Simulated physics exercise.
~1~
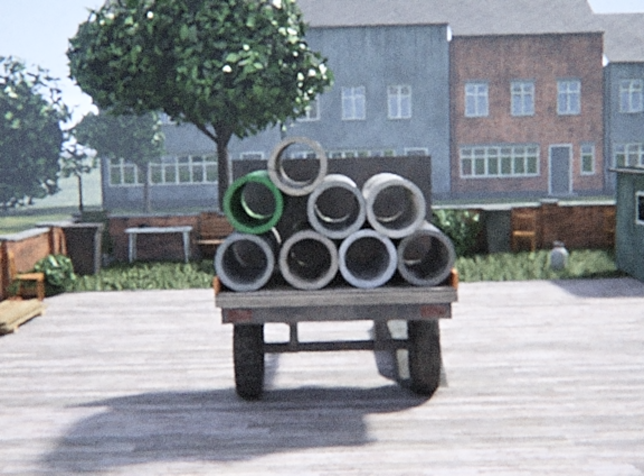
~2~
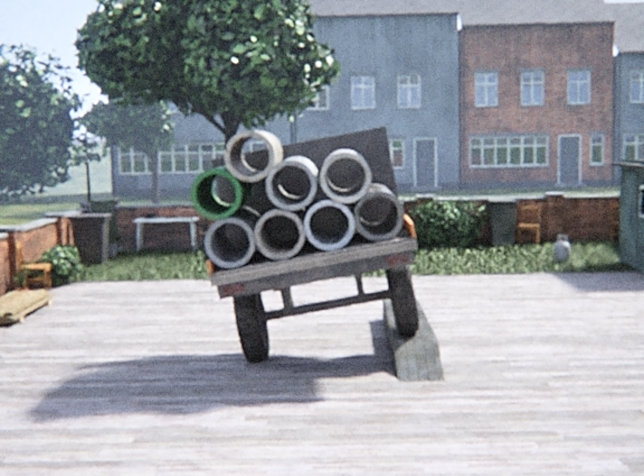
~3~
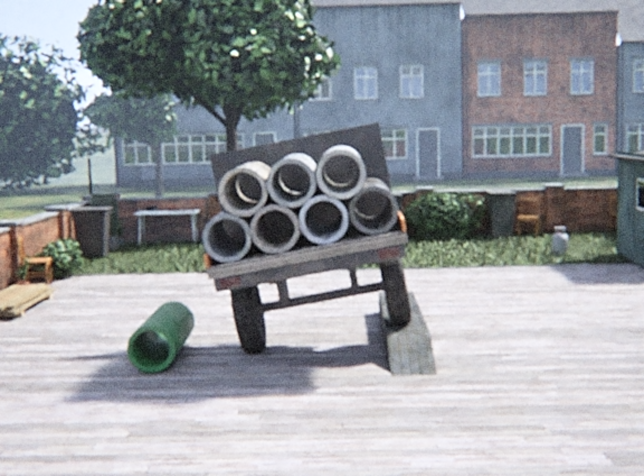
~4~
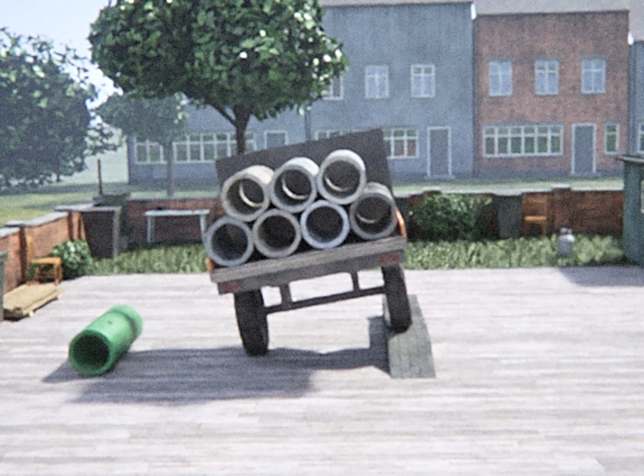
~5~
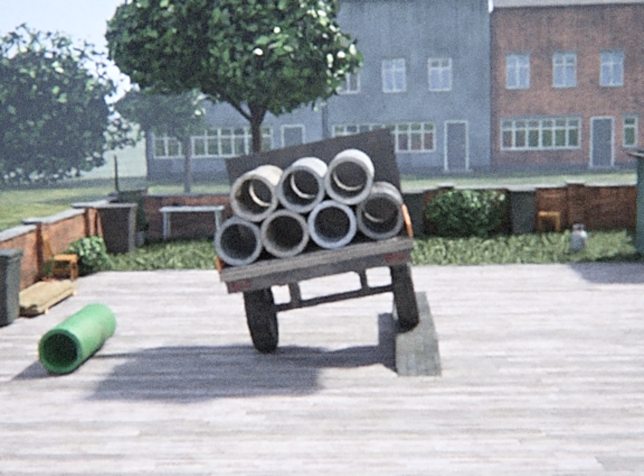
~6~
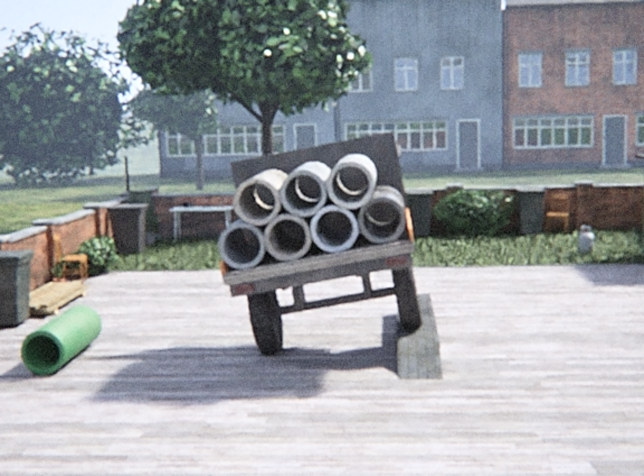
In a paved yard, a pipe-laden trailer tilts and the green pipe drops off, rolling left.
